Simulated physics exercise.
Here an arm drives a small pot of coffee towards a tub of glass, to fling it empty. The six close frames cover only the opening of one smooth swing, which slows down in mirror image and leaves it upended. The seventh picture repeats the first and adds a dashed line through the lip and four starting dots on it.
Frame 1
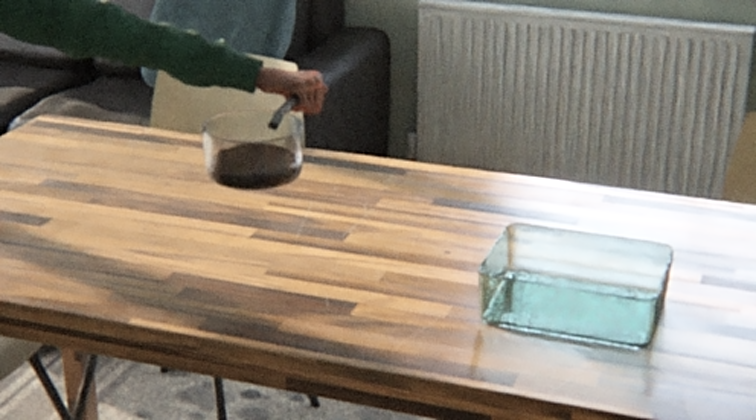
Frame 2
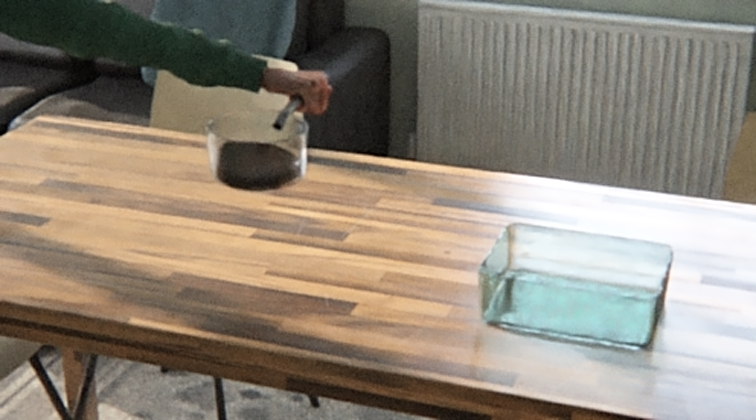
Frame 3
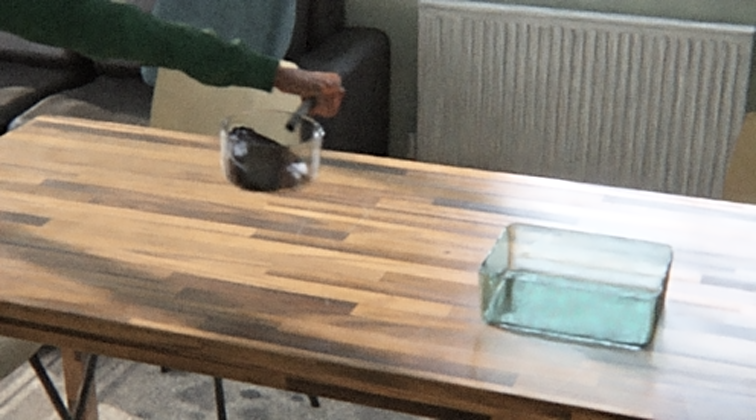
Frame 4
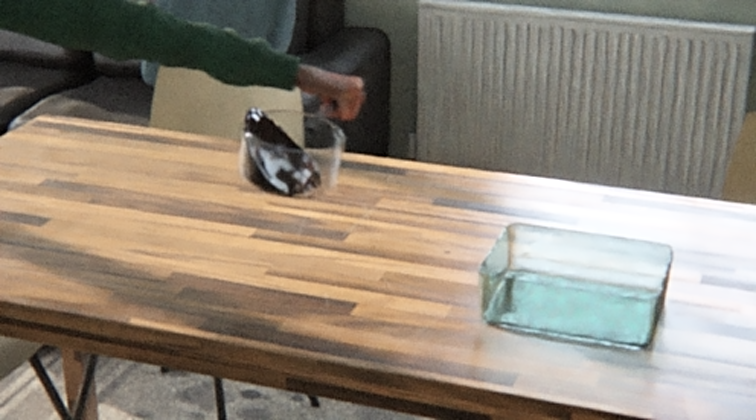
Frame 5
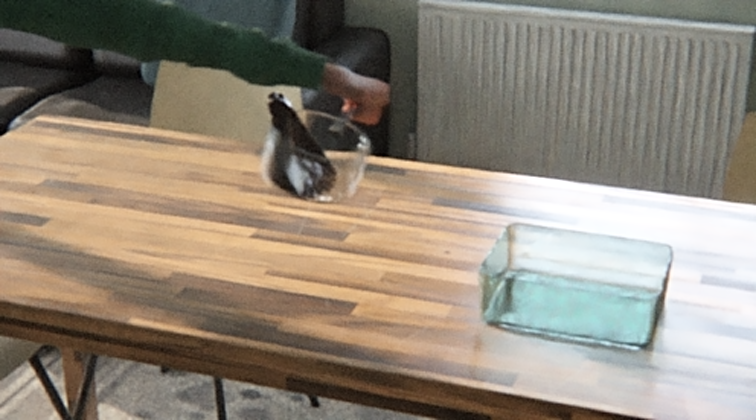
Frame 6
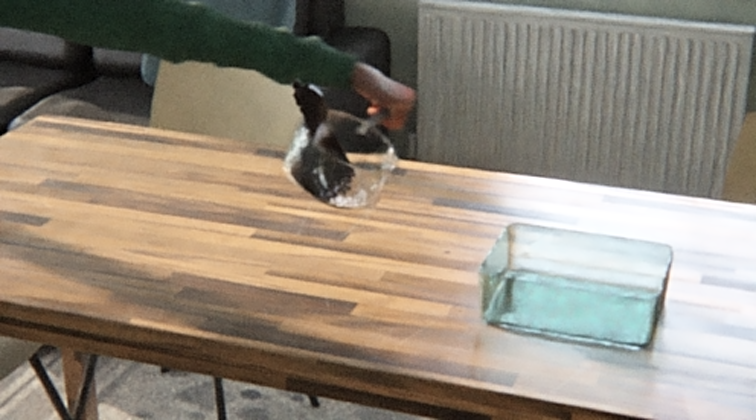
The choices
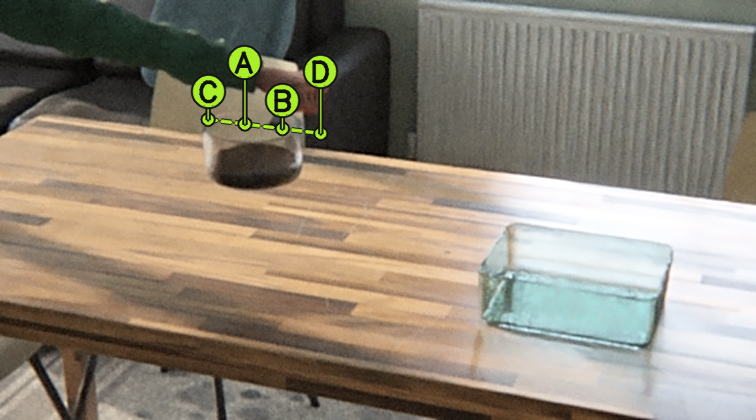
An arm swings a clear pot rightward and tilts it as dark liquid surges up its left side.
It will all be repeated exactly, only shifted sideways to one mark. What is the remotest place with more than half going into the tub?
Go for D.
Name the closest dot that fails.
B.
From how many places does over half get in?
One of them.
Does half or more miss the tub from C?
Yes, that goes wrong.
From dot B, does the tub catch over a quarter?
Yes.
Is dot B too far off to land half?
Yes.
On the marked copy, A at (244, 124); B at (282, 128); C at (208, 119); D at (320, 133).
With A, about 20 % lands in the tub, 70 % falls short and 10 % goes beside or beyond.
With B, about 34 % lands in the tub, 51 % falls short and 14 % goes beside or beyond.
With C, about 6 % lands in the tub, 88 % falls short and 6 % goes beside or beyond.
With D, about 63 % lands in the tub, 25 % falls short and 13 % goes beside or beyond.
